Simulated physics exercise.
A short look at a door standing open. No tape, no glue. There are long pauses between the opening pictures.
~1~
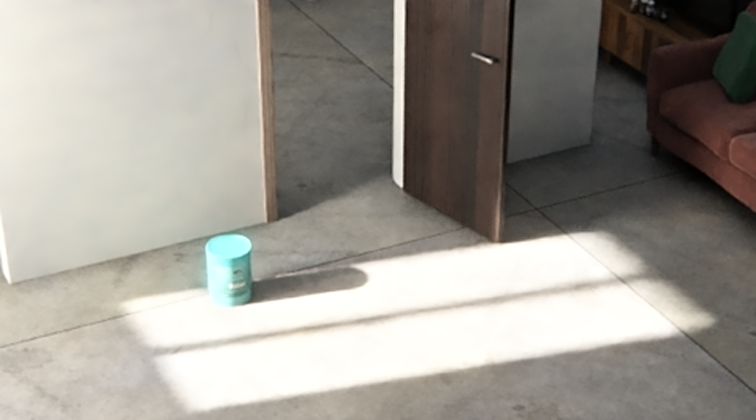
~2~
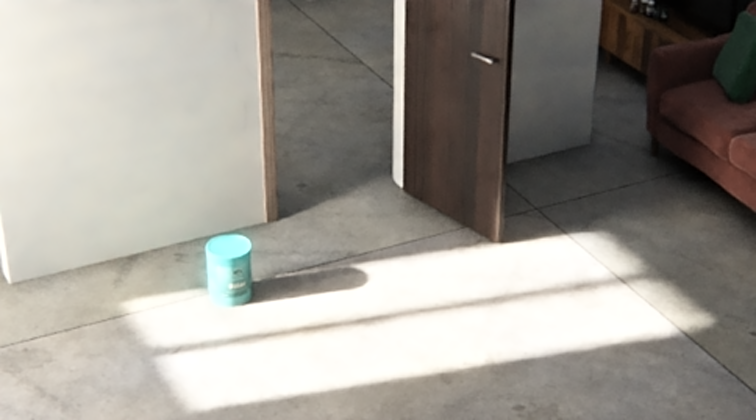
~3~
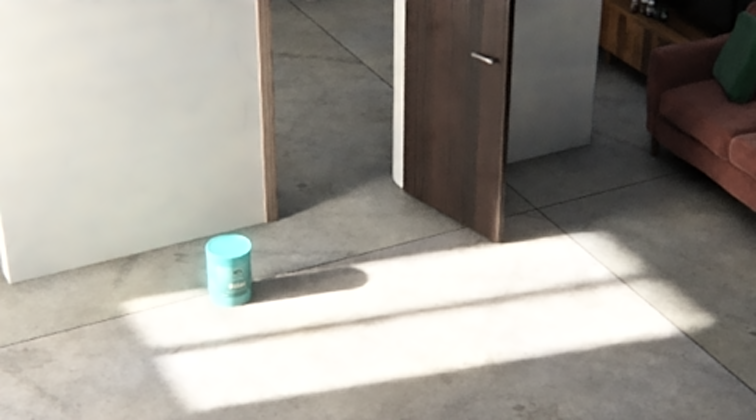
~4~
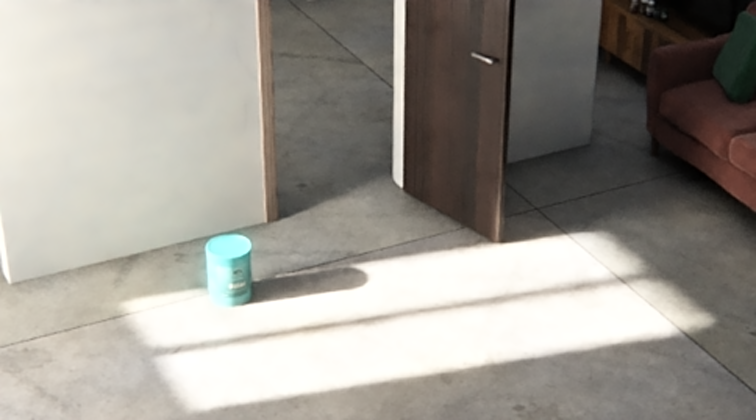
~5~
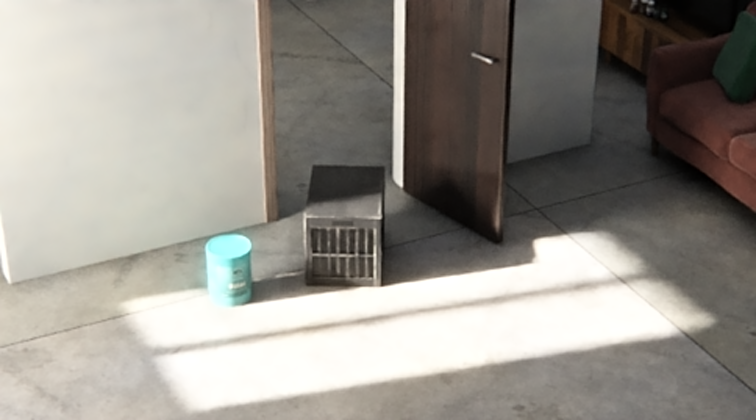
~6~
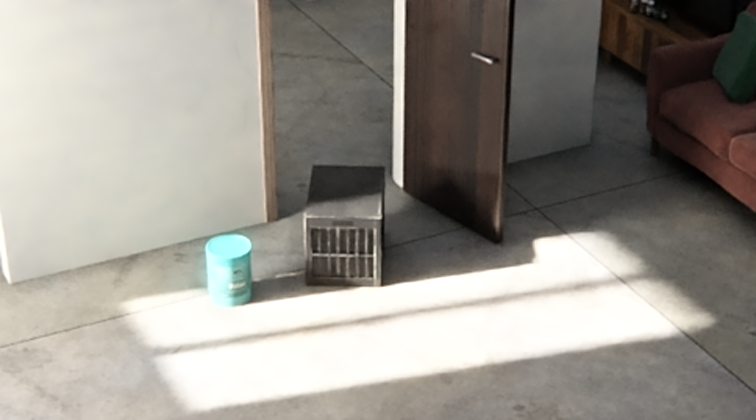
A dark door standing wide open and still beside a turquoise pail, a black chest then appearing between them on the floor.
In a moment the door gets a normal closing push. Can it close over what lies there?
The door stops short.
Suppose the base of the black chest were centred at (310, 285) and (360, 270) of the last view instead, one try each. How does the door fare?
In the first case it closes; in the second case it jams.
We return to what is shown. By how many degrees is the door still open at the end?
Some 55° open.
Then, 0.70 s later than the last frame, door at 90°.
Then, 1.20 s later than the last frame, door at 71°.
When it is over, door at 55°; both as before. End places, in pixels of the last picture, black chest near (345, 225).
